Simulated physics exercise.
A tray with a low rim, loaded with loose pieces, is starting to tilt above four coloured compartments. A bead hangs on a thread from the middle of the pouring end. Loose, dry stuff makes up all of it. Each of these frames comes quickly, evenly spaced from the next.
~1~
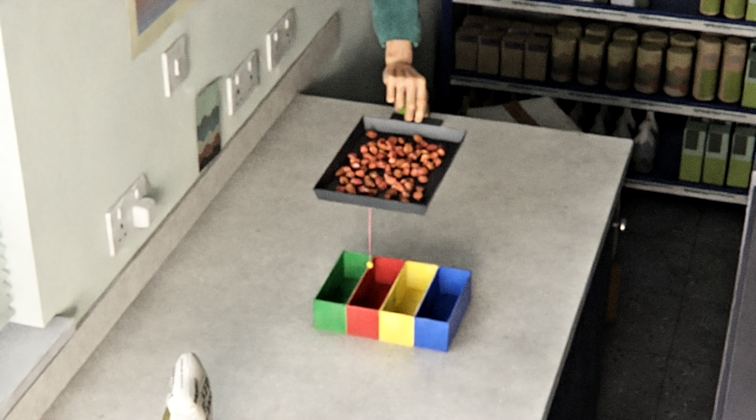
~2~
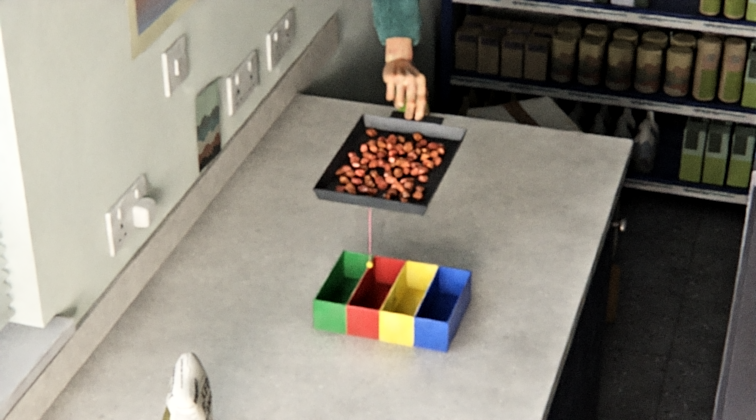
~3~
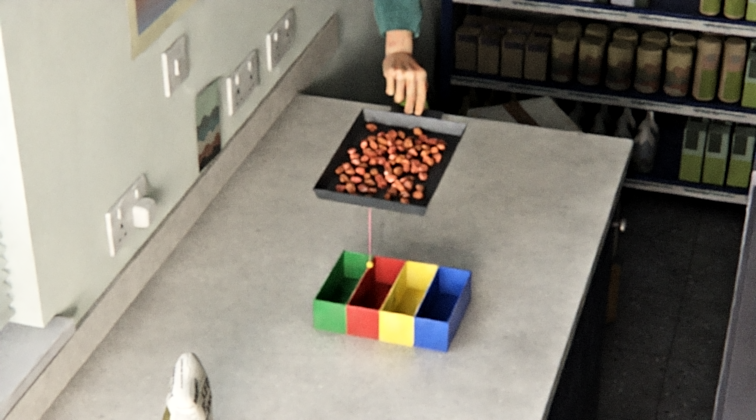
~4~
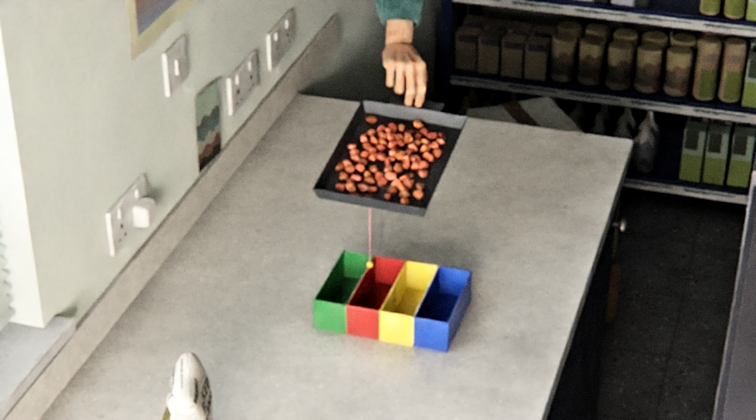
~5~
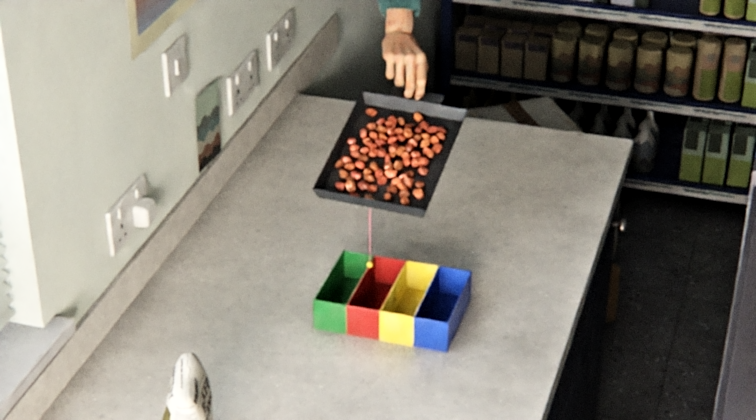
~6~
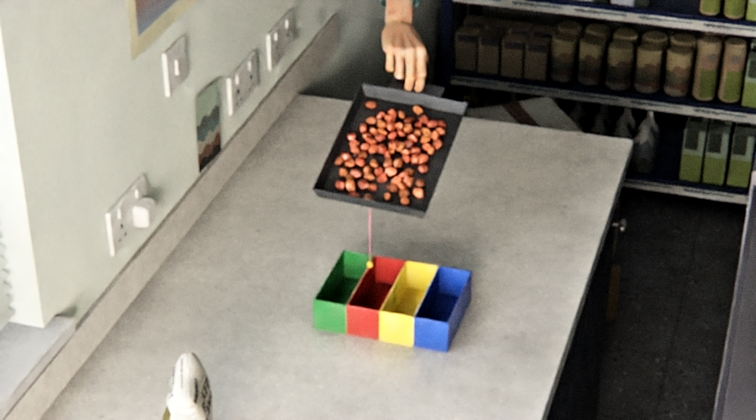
Tray of reddish-brown pieces slowly tilting above green, red, yellow and blue compartments, its far end rising beneath a hand.
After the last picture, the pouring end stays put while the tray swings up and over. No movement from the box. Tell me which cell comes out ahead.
I would say the yellow cell comes out ahead.
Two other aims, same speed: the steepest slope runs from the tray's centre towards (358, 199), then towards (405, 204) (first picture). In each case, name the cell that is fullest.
The green one, then the cell in yellow.
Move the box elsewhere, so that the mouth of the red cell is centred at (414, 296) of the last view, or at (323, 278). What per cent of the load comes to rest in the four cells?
90 and 60 in a hundred, in turn.
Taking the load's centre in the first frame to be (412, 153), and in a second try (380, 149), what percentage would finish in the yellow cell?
50 per cent for the first try, 40 per cent for the second.
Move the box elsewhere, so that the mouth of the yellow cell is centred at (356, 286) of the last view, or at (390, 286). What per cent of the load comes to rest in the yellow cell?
20 and 40 %.
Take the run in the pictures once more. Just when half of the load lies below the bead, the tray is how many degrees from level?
At roughly 100°.
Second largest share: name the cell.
That would be red.
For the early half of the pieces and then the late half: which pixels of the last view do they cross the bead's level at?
Early-half point (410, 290); late-half point (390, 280).
Soon, tray tipped steeply; nearly all on the tray; a stray few falling or outside the box.
A while on, tray tipped right over; about a quarter on the tray; about a quarter in the yellow cell; a small part in the red cell; a small part in the blue cell; a small part in the green cell; about a quarter falling or outside the box.
Towards the end, tray tipped past a quarter turn; about half in the yellow cell; about a quarter in the red cell; a small part in the blue cell; a small part in the green cell; a stray few falling or outside the box.
Finally, tray tipped past a quarter turn; about half in the yellow cell; about a quarter in the red cell; a small part in the blue cell; a small part in the green cell; a stray few outside the box.
